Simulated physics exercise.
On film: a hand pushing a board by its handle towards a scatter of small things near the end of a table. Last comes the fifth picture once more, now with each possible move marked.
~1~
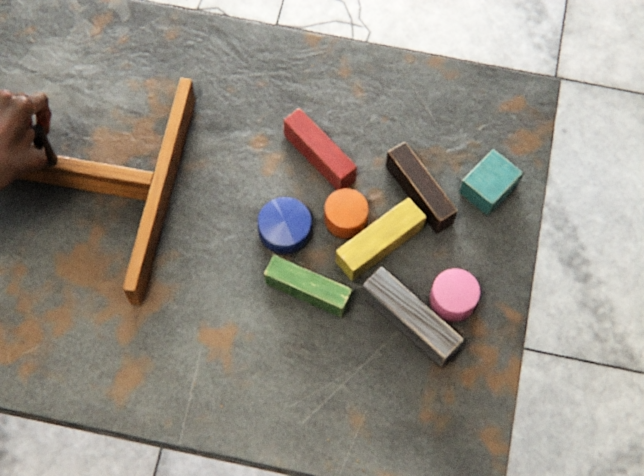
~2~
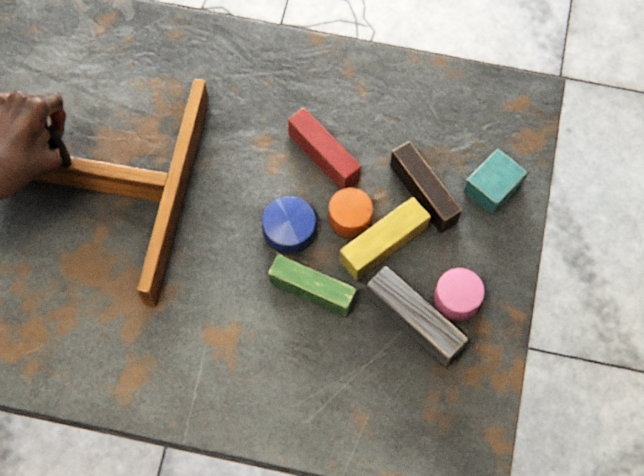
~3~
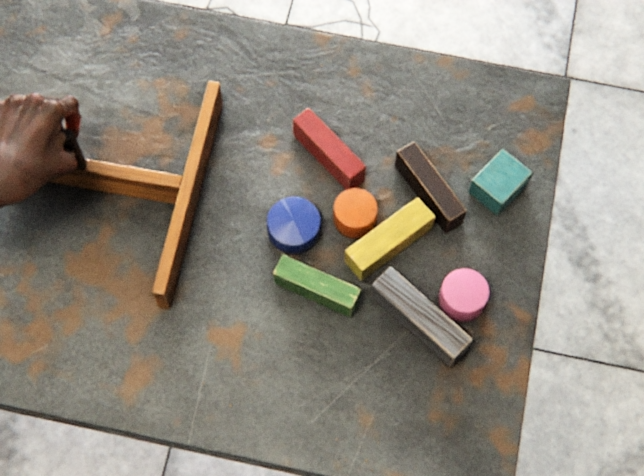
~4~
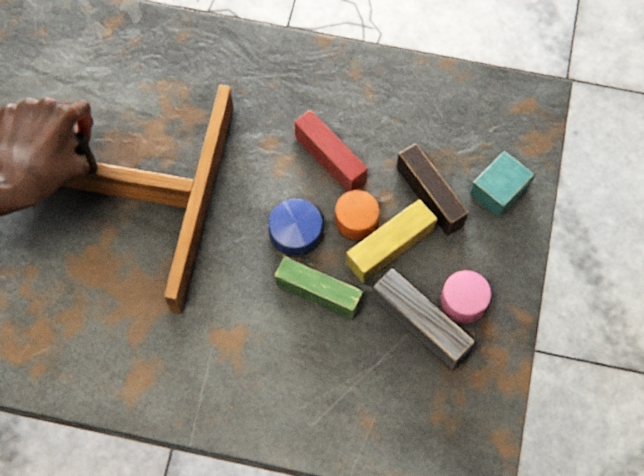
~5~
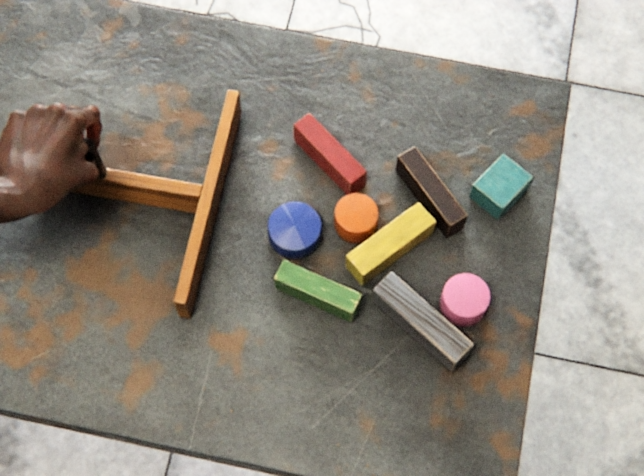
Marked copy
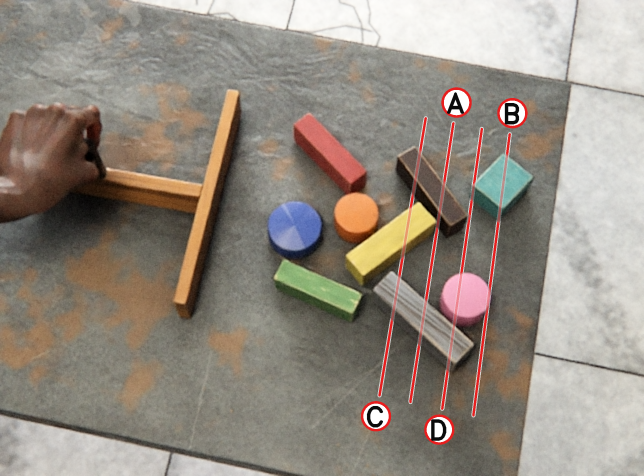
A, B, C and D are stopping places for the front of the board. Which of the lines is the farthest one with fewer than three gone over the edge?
It can go as far as D.
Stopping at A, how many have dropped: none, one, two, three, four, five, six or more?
In all, none.
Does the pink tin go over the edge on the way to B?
By then, yes.
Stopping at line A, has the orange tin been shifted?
By then, yes.
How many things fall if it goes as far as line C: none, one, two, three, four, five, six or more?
The count is none.
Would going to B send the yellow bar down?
Yes.
On the marked copy, A at (433, 255); B at (493, 267); C at (404, 249); D at (463, 261).
Taking D. A third of the way, board (300, 210); red bar (349, 161); green bar (337, 296).
Two thirds of the way, board (393, 229); pink tin (484, 316); grey stick (471, 361).
When it is over, board (463, 242); pink tin (533, 349); yellow bar (531, 312); none fallen.
As for the rest, A is within the limit but short; B drops four; C is within the limit but short.
